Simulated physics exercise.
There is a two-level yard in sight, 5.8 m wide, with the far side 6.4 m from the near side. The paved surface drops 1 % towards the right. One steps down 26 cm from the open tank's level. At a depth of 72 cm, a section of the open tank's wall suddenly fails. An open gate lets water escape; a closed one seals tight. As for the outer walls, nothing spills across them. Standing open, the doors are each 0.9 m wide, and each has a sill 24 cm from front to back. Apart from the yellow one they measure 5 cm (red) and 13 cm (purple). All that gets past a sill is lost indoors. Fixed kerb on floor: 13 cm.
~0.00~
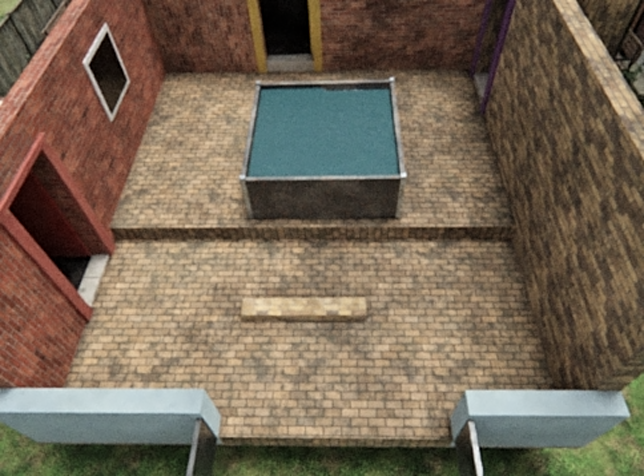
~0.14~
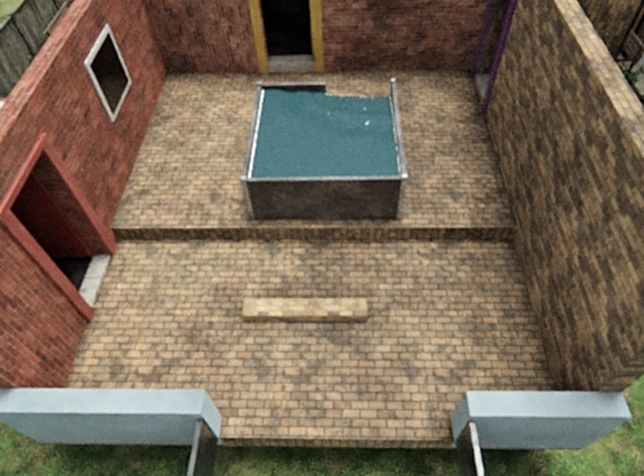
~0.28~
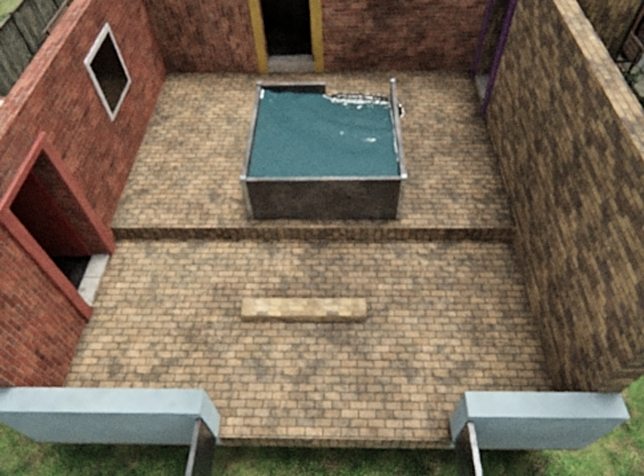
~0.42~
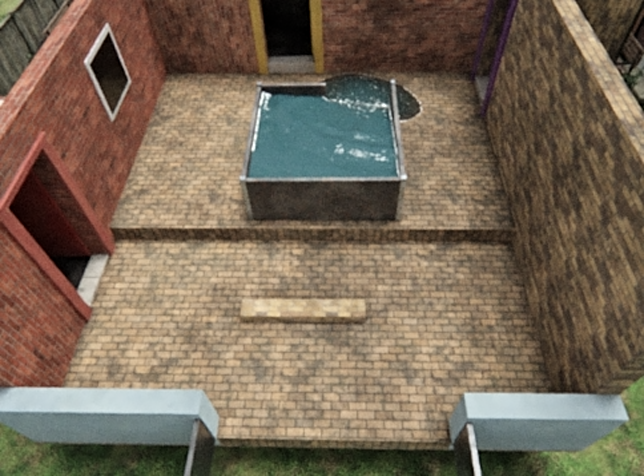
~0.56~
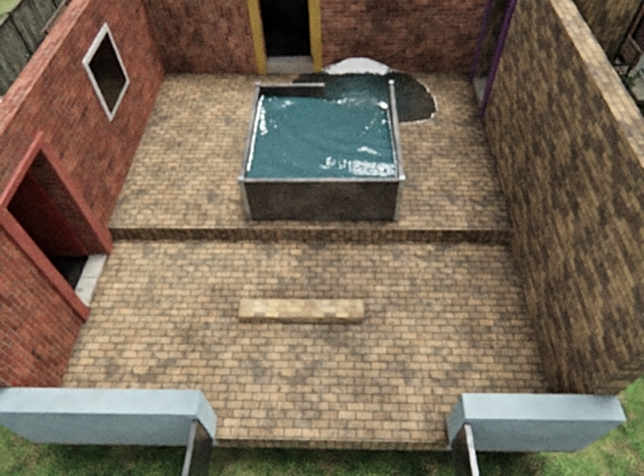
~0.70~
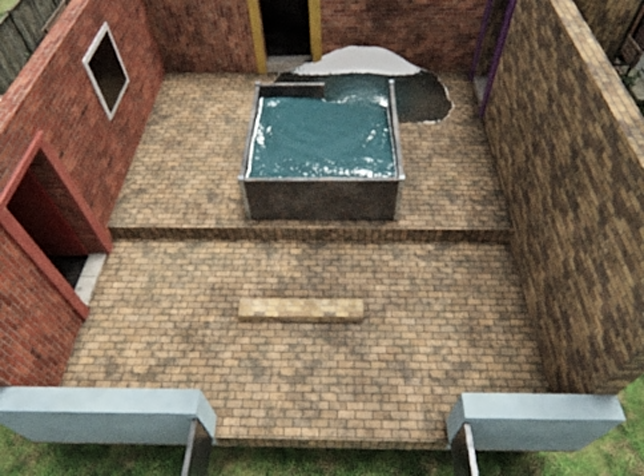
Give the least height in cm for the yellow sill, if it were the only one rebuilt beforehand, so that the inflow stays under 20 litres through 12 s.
It needs to be at least 16 cm or so.
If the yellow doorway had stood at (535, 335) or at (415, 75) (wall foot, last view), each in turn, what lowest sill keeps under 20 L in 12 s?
In turn: About 10.0 cm, about 29 cm.
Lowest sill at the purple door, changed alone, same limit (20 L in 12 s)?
At the purple door you'd want roughly 34 cm.
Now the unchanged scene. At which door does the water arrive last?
Answer: The red door.
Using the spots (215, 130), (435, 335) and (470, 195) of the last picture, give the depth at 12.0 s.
About 4, 9 and 3 cm.
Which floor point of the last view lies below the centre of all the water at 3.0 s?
Centre of mass: About (335, 133) px.
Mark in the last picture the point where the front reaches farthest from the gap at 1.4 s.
At about (203, 75).
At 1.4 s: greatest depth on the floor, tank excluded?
I'd estimate roughly 57 cm.
After 1.4 s water covers 15 % of the floor, deepest (57 cm) near (469, 74); 20 cm at the yellow door, 0 litres in over its 20 cm sill.
After 3.0 s water covers 45 % of the floor, deepest (36 cm) near (459, 74); 16 cm at the yellow door, 6 litres in over its 20 cm sill.
After 12.0 s water covers 95 % of the floor, deepest (12 cm) near (503, 273); 4 cm at the yellow door, 6 litres in over its 20 cm sill.
At the yellow door as built, the water arrived by 0.7 s and peaked near 21 cm at 1.8 s.
With a sill of 14 cm, 31 litres would have come in within the 12 s; with 19 cm, 9 litres. So under 20 litres takes about 16 cm.
